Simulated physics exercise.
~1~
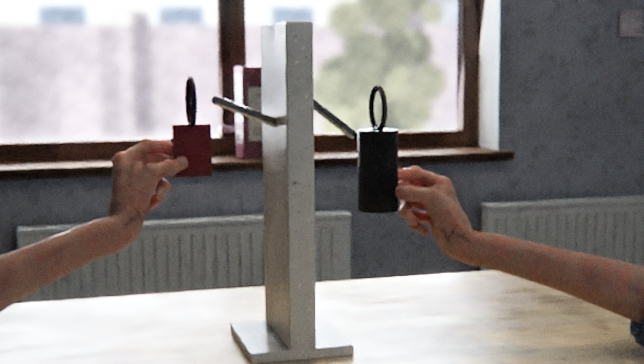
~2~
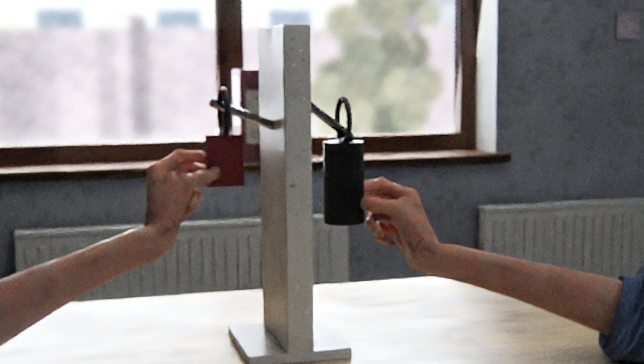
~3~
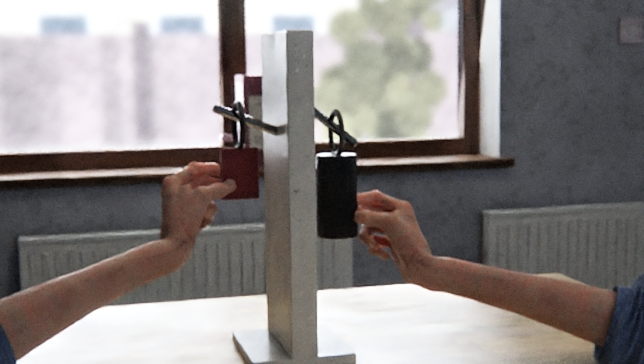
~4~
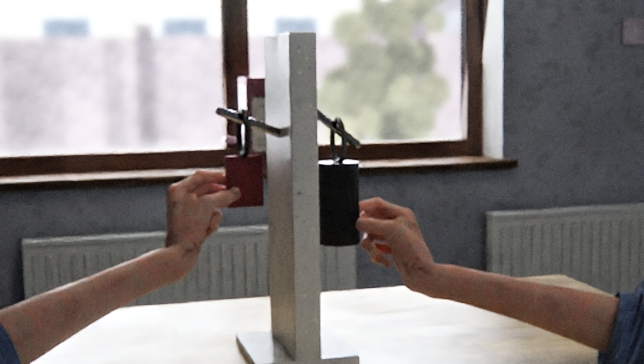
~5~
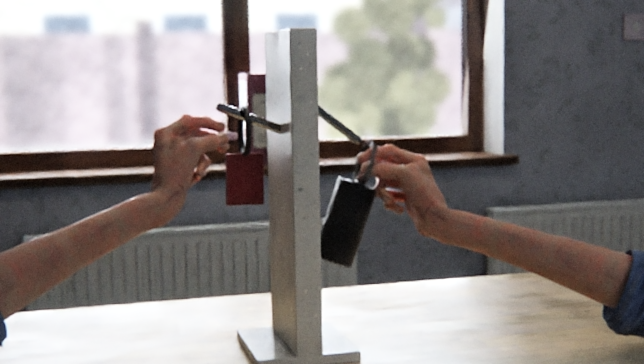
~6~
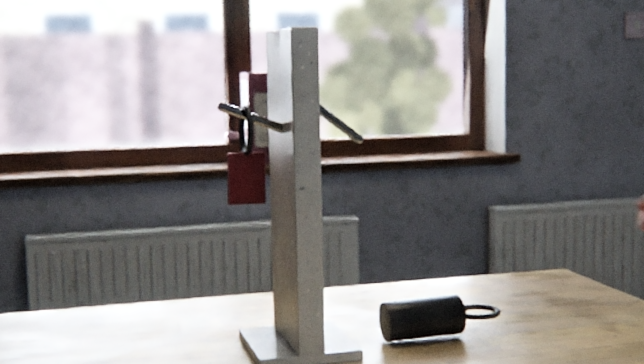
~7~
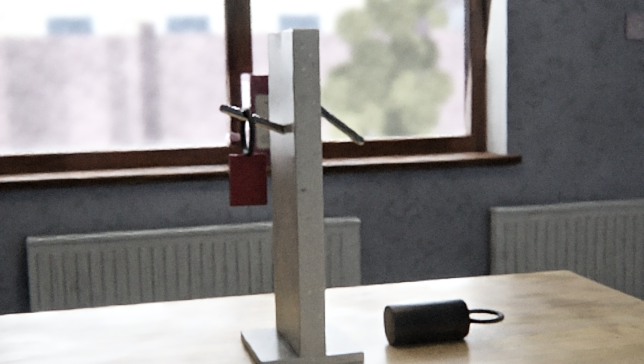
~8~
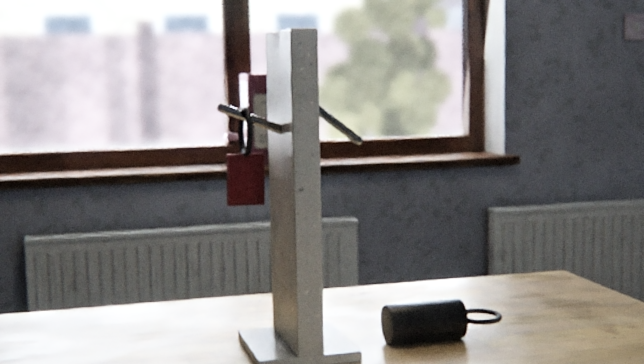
Two hands hang a red tag and a black cylinder on pegs; the cylinder falls off.
